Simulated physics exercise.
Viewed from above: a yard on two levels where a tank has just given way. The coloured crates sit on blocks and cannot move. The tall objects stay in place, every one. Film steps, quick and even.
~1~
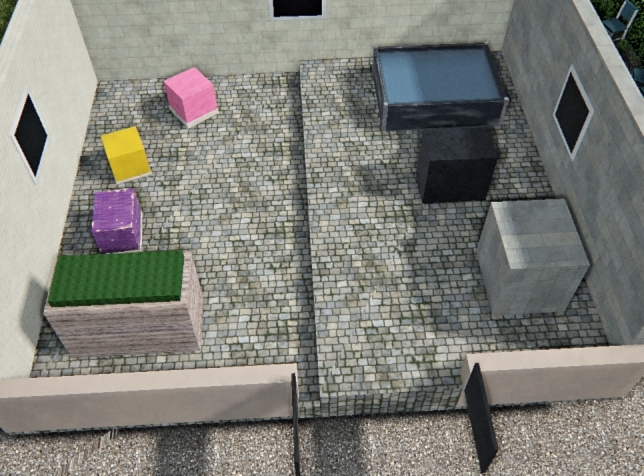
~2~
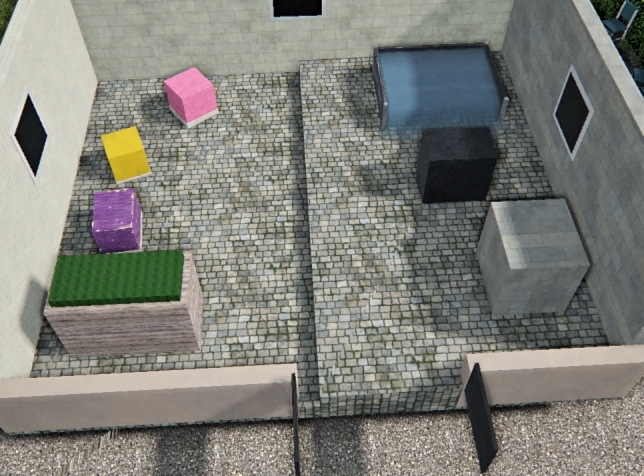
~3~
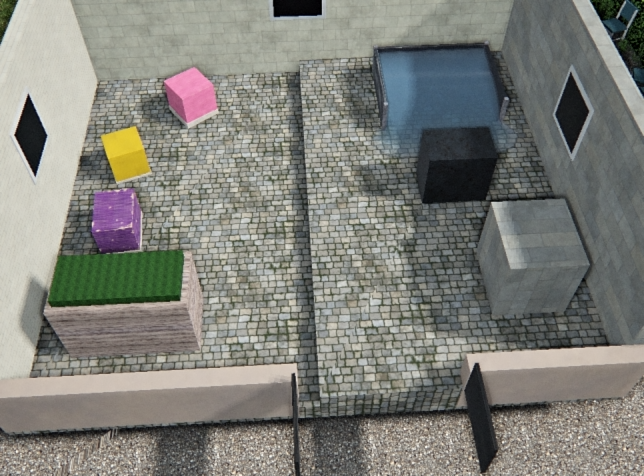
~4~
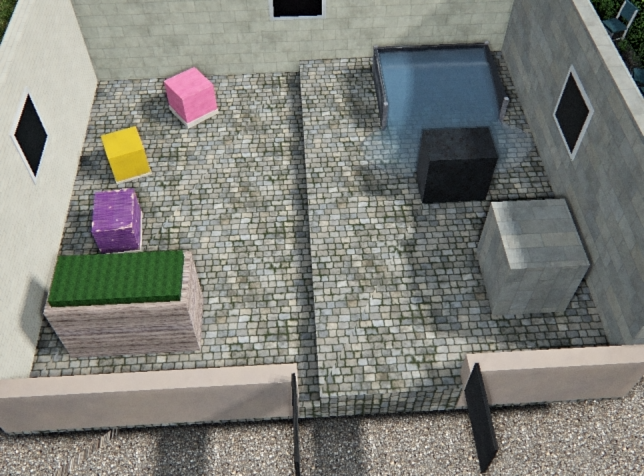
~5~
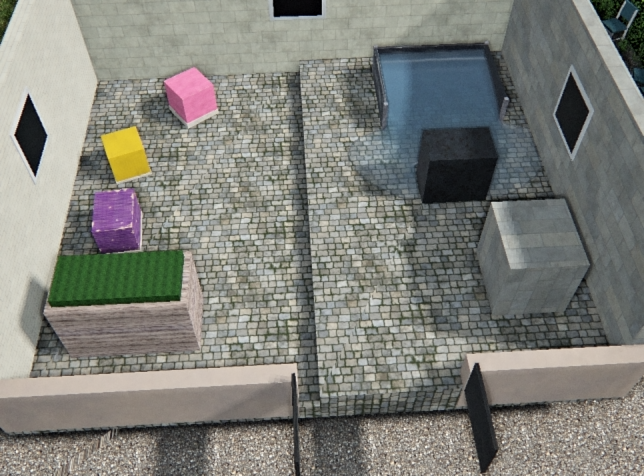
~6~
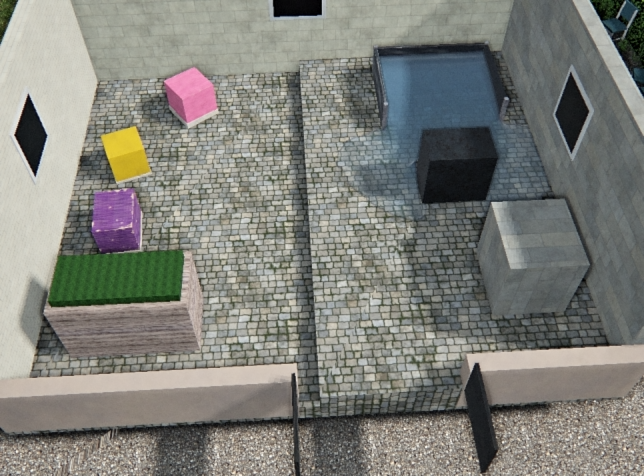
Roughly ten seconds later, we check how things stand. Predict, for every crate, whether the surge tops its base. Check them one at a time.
Yellow crate: Doused, pink crate: Clear, purple crate: Doused.
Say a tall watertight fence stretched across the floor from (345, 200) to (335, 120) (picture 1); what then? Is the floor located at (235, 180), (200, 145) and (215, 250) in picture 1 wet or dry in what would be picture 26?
The first point comes out unwetted, the next unwetted, the last unwetted.
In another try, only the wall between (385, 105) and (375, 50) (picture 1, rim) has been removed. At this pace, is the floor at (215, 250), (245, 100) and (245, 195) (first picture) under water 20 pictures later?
Point by point: Drenched, drenched, drenched.
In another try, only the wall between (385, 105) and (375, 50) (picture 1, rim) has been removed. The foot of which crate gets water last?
I say the purple one.
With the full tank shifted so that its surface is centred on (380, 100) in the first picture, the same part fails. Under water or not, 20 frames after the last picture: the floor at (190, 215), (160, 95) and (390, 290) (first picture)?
Results in order - left untouched, left untouched, swamped.
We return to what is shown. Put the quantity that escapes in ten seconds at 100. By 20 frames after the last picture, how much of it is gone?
I make it 25 per cent.
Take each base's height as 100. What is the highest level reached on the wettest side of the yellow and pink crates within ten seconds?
Some 200 and 30 % respectively.
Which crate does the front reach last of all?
Should be the pink-painted one.
A moment on, water covers 20 % of the floor; the yellow crate not reached, the pink crate not reached, the purple crate not reached.
Next, water covers 35 % of the floor; the yellow crate not reached, the pink crate not reached, the purple crate not reached.
Then, water covers 60 % of the floor; the yellow crate not reached, the pink crate not reached, the purple crate water round its plinth.
Later, water covers 70 % of the floor; the yellow crate water round its plinth, the pink crate water round its plinth, the purple crate water round its plinth.
In the end, water covers 75 % of the floor; the yellow crate was topped, the pink crate stayed above the water, the purple crate was topped.
